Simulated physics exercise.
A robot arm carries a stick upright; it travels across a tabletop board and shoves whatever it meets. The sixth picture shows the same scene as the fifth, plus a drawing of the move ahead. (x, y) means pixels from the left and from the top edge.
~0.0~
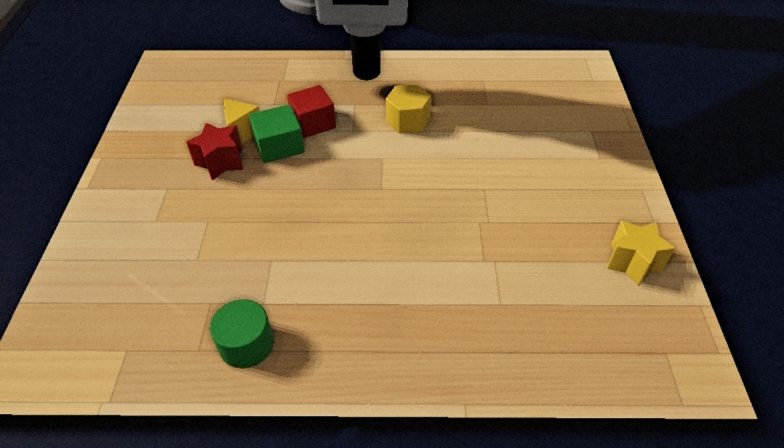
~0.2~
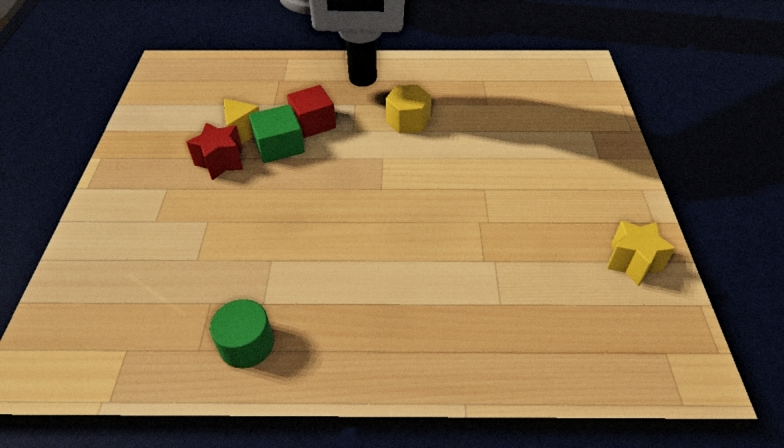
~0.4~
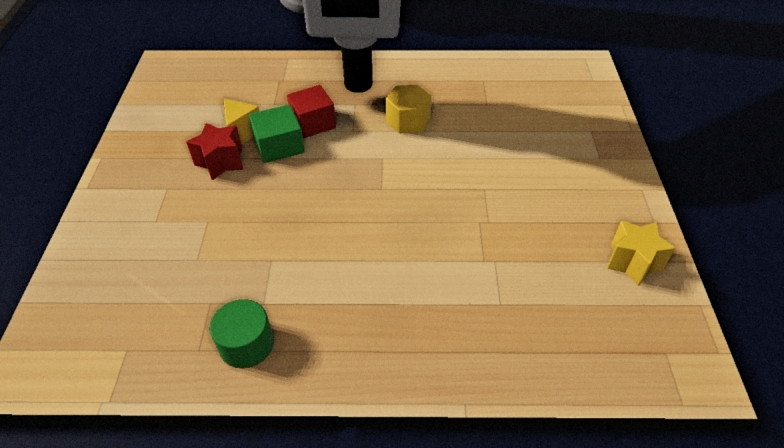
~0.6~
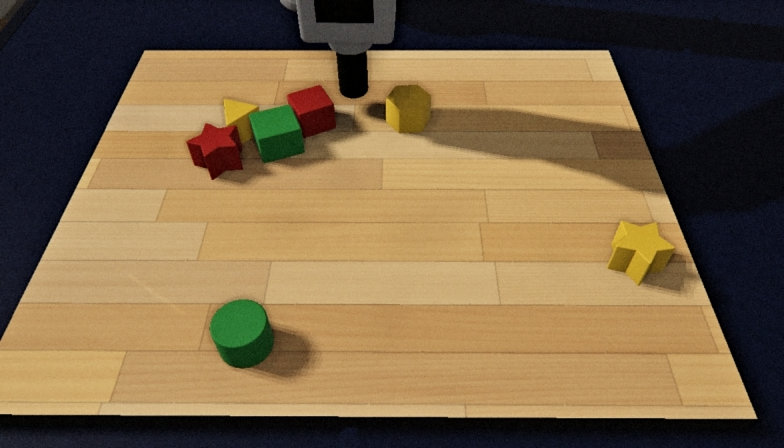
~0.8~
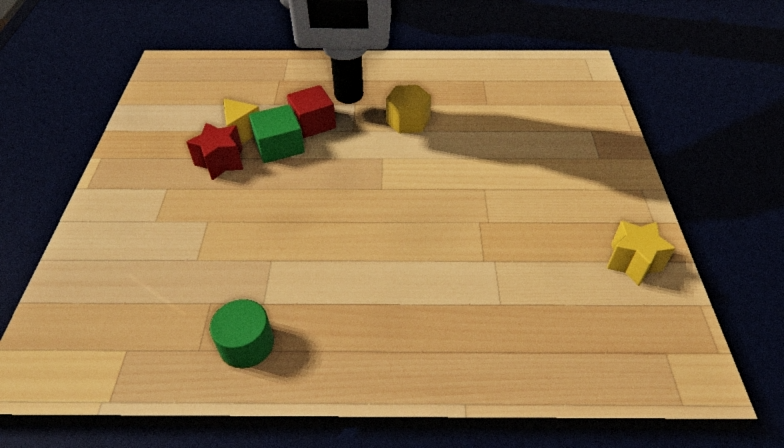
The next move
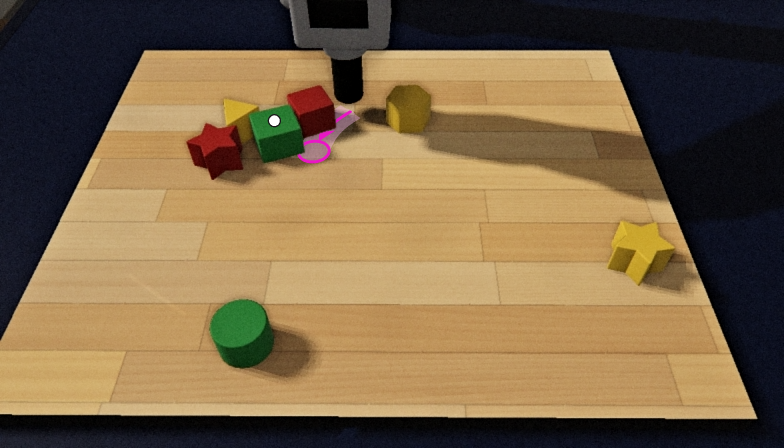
A dark stick held by a gray machine starts near the top edge of a wooden board, above the gap between a red block and a yellow hexagon. It moves slowly down and slightly left into that gap, while the red, green and yellow blocks all stay still.
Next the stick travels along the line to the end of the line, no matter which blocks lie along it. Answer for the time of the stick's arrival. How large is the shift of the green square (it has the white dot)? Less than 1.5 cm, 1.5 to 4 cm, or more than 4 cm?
Offset: Above 4 cm.
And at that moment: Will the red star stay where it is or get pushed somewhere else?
It leaves its spot.
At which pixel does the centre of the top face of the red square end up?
For the centre of its top, I'd go with (275, 128).
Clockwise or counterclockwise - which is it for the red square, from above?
My prediction: CW.
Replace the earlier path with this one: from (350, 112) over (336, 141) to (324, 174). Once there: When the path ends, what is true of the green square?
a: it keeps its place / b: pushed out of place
b
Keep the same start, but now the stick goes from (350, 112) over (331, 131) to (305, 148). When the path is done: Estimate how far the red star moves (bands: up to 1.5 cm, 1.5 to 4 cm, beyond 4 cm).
The displacement of the red star is 1.5-4 cm.
Drawn move, from (350, 112) via (334, 123) and (322, 136), ending at (314, 151); the dot is on the green square.
The first path, step by step. Halfway along, stick (325, 114); red star (206, 140); green square (251, 131); red square (290, 111).
At the end, stick (312, 136); red star (183, 144); green square (229, 142), turned 20° clockwise; red square (275, 128), turned 25° clockwise; yellow hexagon still.
